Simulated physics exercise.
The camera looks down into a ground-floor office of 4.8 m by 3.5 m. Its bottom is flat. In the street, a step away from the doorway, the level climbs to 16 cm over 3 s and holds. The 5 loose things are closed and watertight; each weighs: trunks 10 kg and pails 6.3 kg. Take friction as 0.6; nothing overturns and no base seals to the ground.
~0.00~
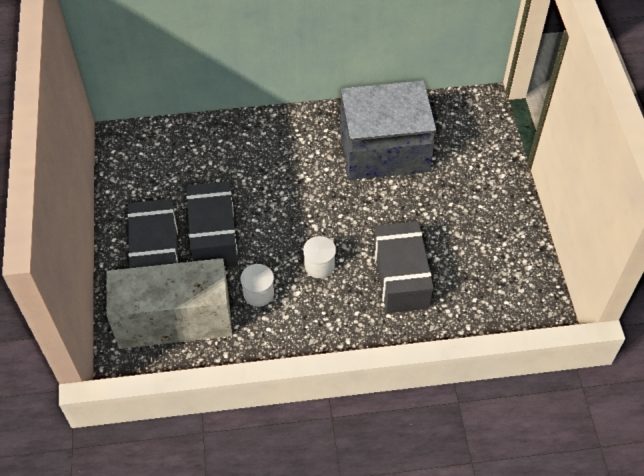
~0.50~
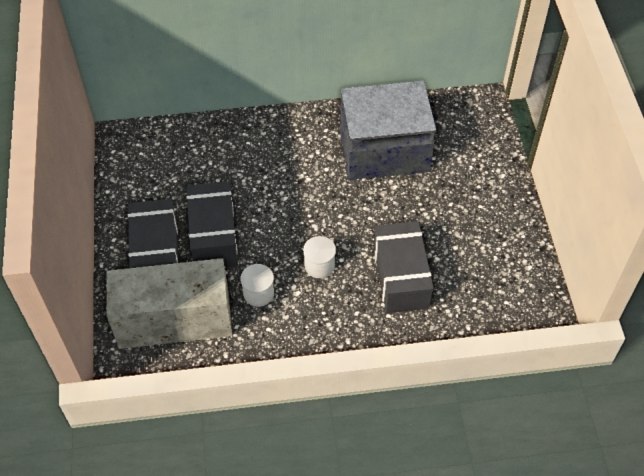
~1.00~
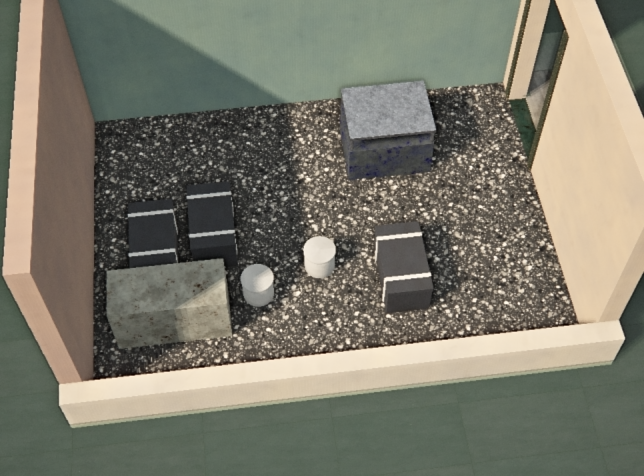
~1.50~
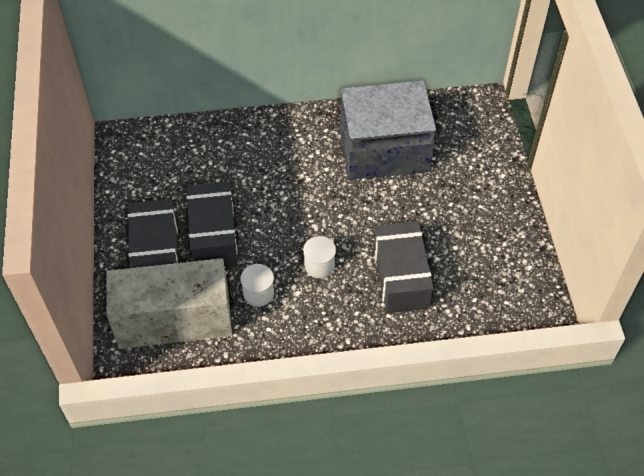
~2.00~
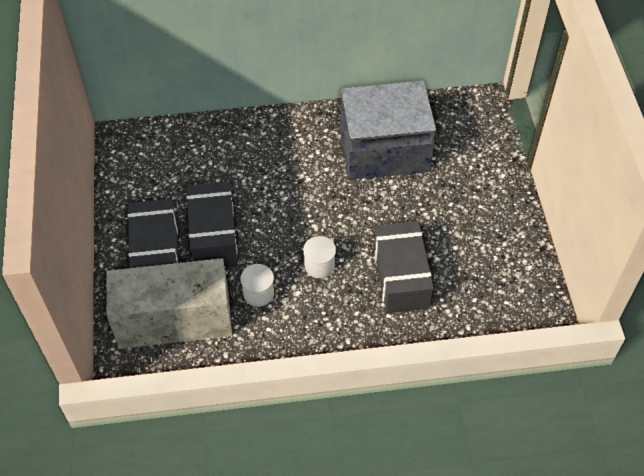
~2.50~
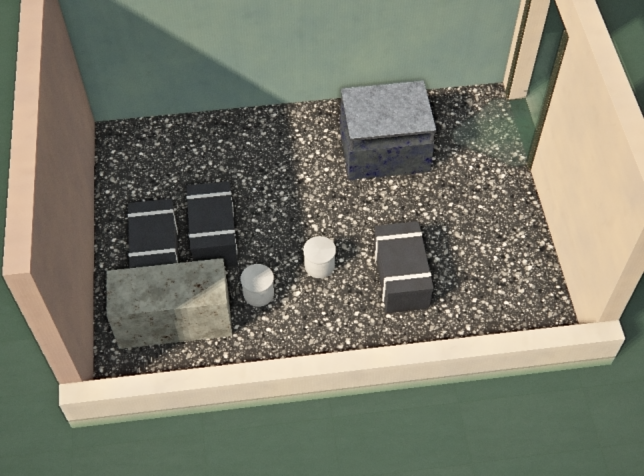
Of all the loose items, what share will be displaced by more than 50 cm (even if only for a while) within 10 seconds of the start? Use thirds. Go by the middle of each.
That comes to less than a third.
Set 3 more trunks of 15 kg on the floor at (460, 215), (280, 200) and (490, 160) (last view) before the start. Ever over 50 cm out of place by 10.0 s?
In turn: Past it, under, more.
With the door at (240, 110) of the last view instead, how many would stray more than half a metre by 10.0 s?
In that case 1 of them.
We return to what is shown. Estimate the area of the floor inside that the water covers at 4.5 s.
About 4.5 m2.
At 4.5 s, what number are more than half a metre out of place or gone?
By then 0.
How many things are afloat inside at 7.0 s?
0 of them.
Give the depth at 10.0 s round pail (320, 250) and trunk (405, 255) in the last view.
About 3 and 4 cm.
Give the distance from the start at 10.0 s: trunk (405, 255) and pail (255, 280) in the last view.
In that order: 120 cm, 0 cm.
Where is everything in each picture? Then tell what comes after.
A trunk at (404, 256) rests on the ground; a pail at (257, 278), on the bottom; 0.0 m2 under water; 0 of 5 have shifted, in the first picture.
A trunk at (404, 256) rests on the ground; a pail at (257, 278), on the bottom; 0.0 m2 under water; 0 of 5 have shifted, in the second picture.
A trunk at (404, 256) rests on the ground; a pail at (257, 278) rests on the ground; water covers 0.0 m2; 0 of 5 have shifted, in the third picture.
A trunk at (404, 256) rests on the ground; a pail at (257, 278) rests on the ground; water covers 0.0 m2; 0 of 5 have shifted, in the fourth picture.
A trunk at (404, 256) rests on the ground; a pail at (257, 278) rests on the ground; 0.0 m2 under water; 0 of 5 have shifted, in the fifth picture.
A trunk at (404, 256) rests on the ground; a pail at (257, 278), on the bottom; 0.4 m2 under water; 0 of 5 have shifted, in the sixth picture.
After 3.5 s 0 of 5 are over 50 cm from their spots; 0 afloat.
After 4.5 s 0 of 5 are over 50 cm from their spots; 0 afloat.
After 7.0 s 0 of 5 are over 50 cm from their spots; 0 afloat.
After 10.0 s 1 of 5 are over 50 cm from their spots, and 1 have been at some point; 3 afloat.
